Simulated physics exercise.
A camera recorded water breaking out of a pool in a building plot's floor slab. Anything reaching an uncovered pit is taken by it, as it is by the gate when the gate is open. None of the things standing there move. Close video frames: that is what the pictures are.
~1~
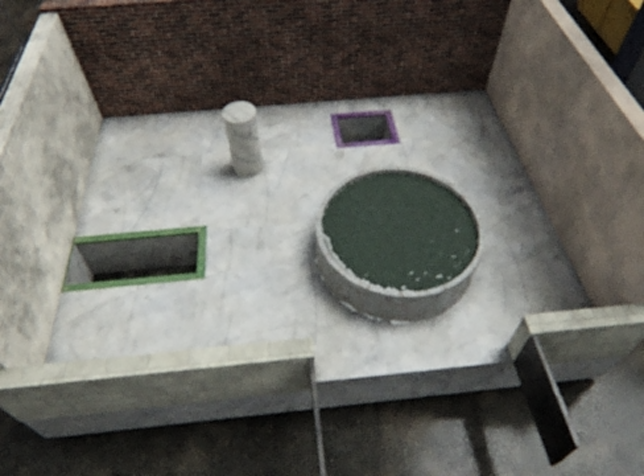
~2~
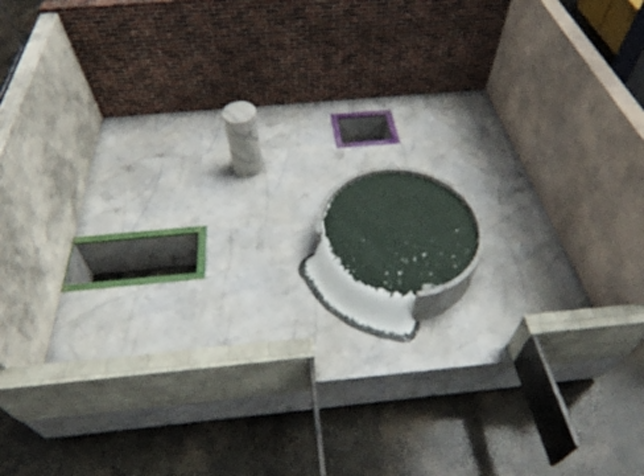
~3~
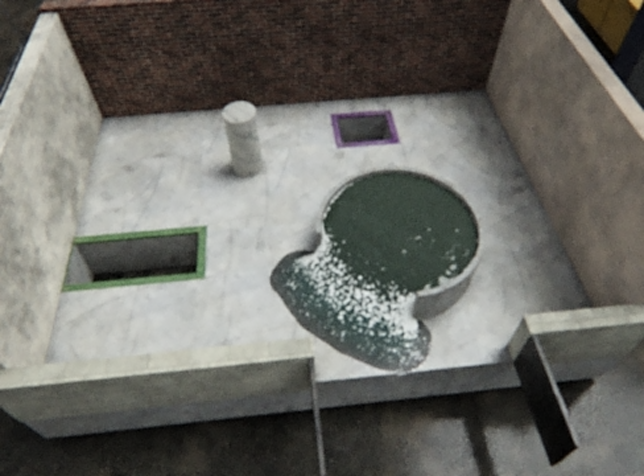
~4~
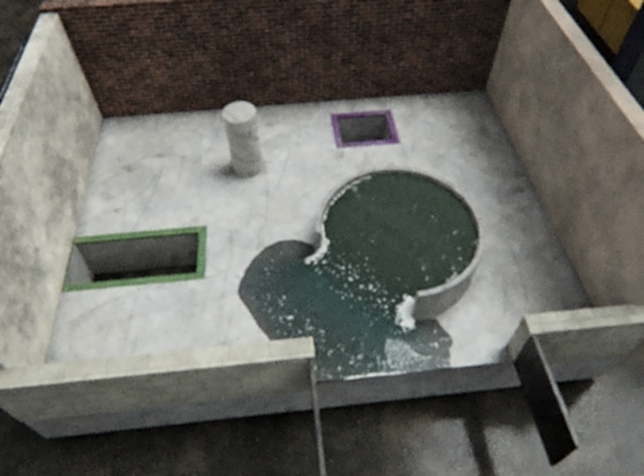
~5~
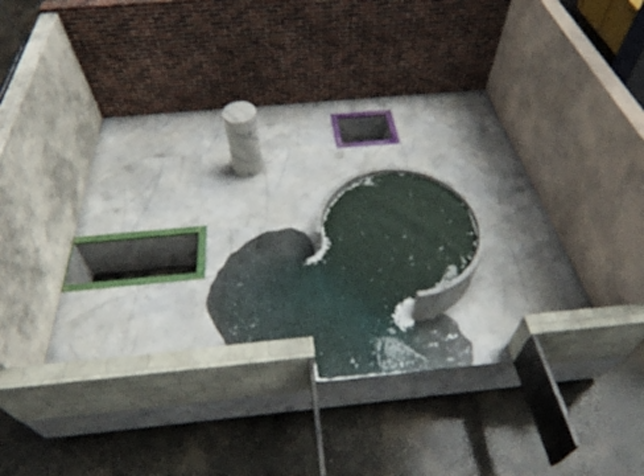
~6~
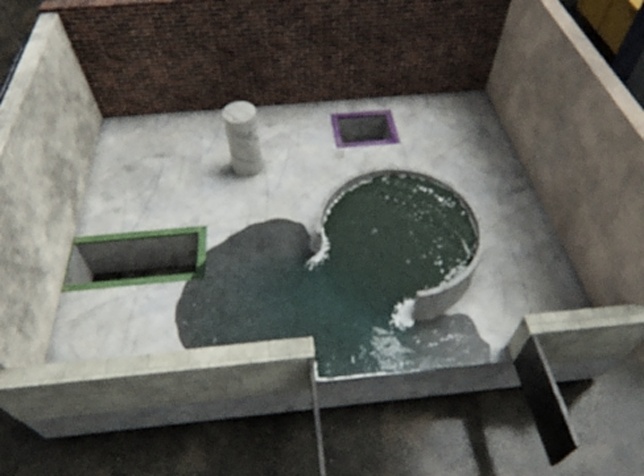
A walled building plot with a pale floor slab is seen from high above its open front side. A round tank of dark green water stands right of centre, with a pale post and a purple-edged opening behind it and a green-edged opening at left. The tank's front-left side gives way and water pours out in white froth, then spreads forward and left in a widening dark sheet, while the camera stays still.
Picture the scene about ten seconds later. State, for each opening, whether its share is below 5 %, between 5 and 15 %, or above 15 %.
The gate's share is above 15 %. The green pit's share is above 15 %. The purple pit's share is below 5 %.
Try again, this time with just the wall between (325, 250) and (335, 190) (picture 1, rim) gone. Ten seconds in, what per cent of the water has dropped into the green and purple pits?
Estimates in per cent: Green 45, purple 8.
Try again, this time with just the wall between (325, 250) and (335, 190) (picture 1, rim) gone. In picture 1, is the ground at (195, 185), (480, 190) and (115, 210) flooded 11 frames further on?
So the first one is drenched, the next left untouched, and the last drenched.
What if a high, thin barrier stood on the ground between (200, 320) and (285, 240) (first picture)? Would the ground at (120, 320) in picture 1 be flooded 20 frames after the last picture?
The spot in question would be waterlogged.
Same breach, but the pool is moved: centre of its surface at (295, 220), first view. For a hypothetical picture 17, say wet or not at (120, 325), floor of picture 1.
At that place it stays submerged.
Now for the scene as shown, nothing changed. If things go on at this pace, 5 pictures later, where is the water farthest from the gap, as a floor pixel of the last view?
I'd say at around (38, 392).
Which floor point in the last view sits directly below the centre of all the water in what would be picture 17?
My pick is pixel (301, 292).
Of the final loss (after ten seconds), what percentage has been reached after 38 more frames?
Roughly 80 percent of it.
A moment on, water covers 20 % of the floor; the gate 11 %, the green pit 1 %, the purple pit 0 %.
Next, water covers 20 % of the floor; the gate 20 %, the green pit 2 %, the purple pit 0 %.
Then, water covers 20 % of the floor; the gate 28 %, the green pit 14 %, the purple pit 0 %.
Later, water covers 20 % of the floor; the gate 35 %, the green pit 31 %, the purple pit 0 %.
In the end, water covers 20 % of the floor; the gate 38 %, the green pit 43 %, the purple pit 0 %.
